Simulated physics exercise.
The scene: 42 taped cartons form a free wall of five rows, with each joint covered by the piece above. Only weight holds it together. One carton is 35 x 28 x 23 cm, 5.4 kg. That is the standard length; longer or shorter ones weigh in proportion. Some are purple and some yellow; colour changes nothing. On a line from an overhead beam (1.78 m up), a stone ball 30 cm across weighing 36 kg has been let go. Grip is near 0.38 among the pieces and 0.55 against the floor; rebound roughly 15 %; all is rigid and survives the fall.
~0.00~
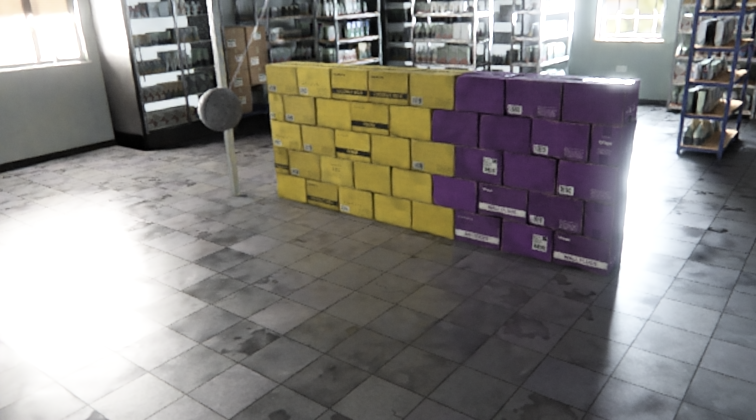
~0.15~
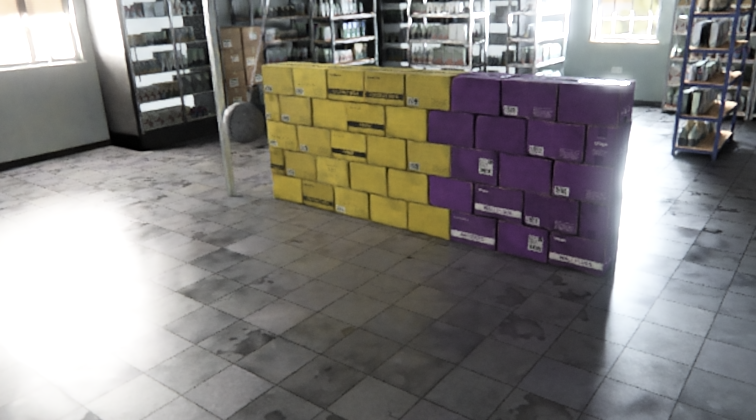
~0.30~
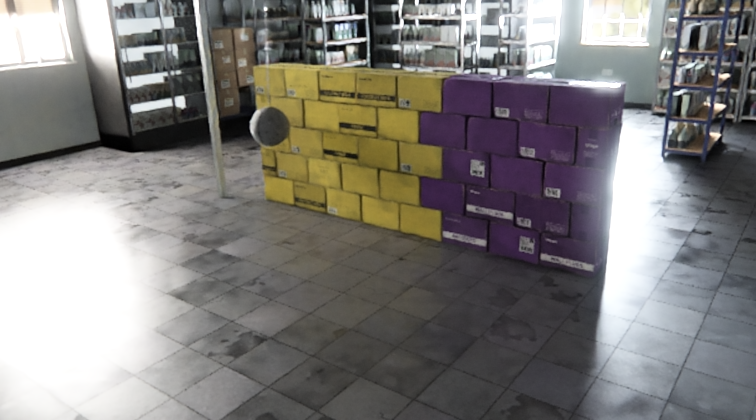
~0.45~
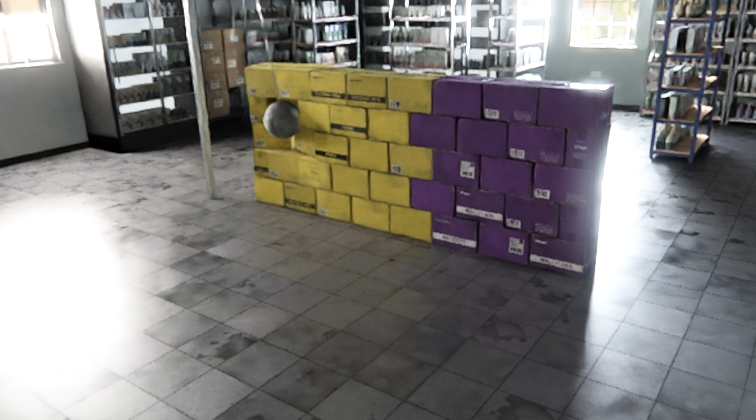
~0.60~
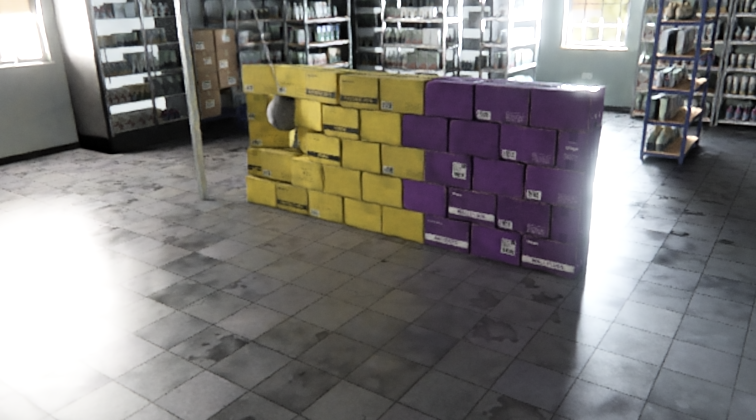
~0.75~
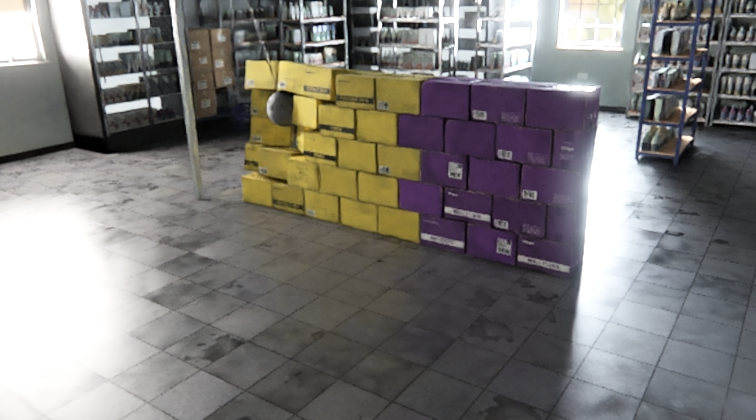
In a room lined with shelves, a grey ball on a line swung in from the left toward a wall of yellow and purple boxes, pushed into the yellow end, and knocked several boxes slightly askew.
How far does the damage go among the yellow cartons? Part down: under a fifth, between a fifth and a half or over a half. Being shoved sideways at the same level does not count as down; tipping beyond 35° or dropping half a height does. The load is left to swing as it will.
Between a fifth and a half of them.
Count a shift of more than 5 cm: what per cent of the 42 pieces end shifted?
25 per cent.
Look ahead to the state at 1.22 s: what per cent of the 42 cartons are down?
By then 15 per cent.
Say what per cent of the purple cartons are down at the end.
Purple 0 per cent.
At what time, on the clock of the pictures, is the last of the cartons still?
At about 3.0 s.
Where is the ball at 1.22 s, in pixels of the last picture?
Around (261, 123).
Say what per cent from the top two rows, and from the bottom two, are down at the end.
From the top 40, from the bottom 10 per cent.
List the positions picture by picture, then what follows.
In the first picture (we follow the side turned to the camera; the camera pans a little), ball (216, 103) line 37° before plumb; top yellow carton (281, 80); top purple carton (479, 95); no piece has moved.
In the second picture, ball (239, 120) line 23° before plumb; top yellow carton (277, 81).
In the third picture, ball (266, 129) line 4° before plumb; top yellow carton (269, 82).
In the fourth picture, ball (280, 127) line 10° past plumb; top yellow carton (262, 83) tipped 4°; steepest lean 4°, the carton at (294, 85); 8 stirred so far.
In the fifth picture, ball (282, 120) line 18° past plumb; top yellow carton (259, 80) tipped 4°; 10 stirred so far.
In the sixth picture, ball (281, 117) line 22° past plumb; top yellow carton (260, 75) tipped 13°; top purple carton (444, 100); 10 stirred so far.
Around 1.22 s, line 6° past plumb; 6 of the 25 yellow cartons down (6 of 42 in all colours); top yellow carton tipped 59°, 30 cm lower.
Around 1.82 s, line 22° before plumb; 10 of the 25 yellow cartons down (10 of 42 in all colours); top yellow carton on its side.
Finally (3.4 s), line plumb; 10 of the 25 yellow cartons down (10 of 42 in all colours); top yellow carton on its side; top purple carton unmoved. That is 40 per cent. Seen by the last camera, middles, top yellow carton near (328, 144), top purple carton near (454, 97).
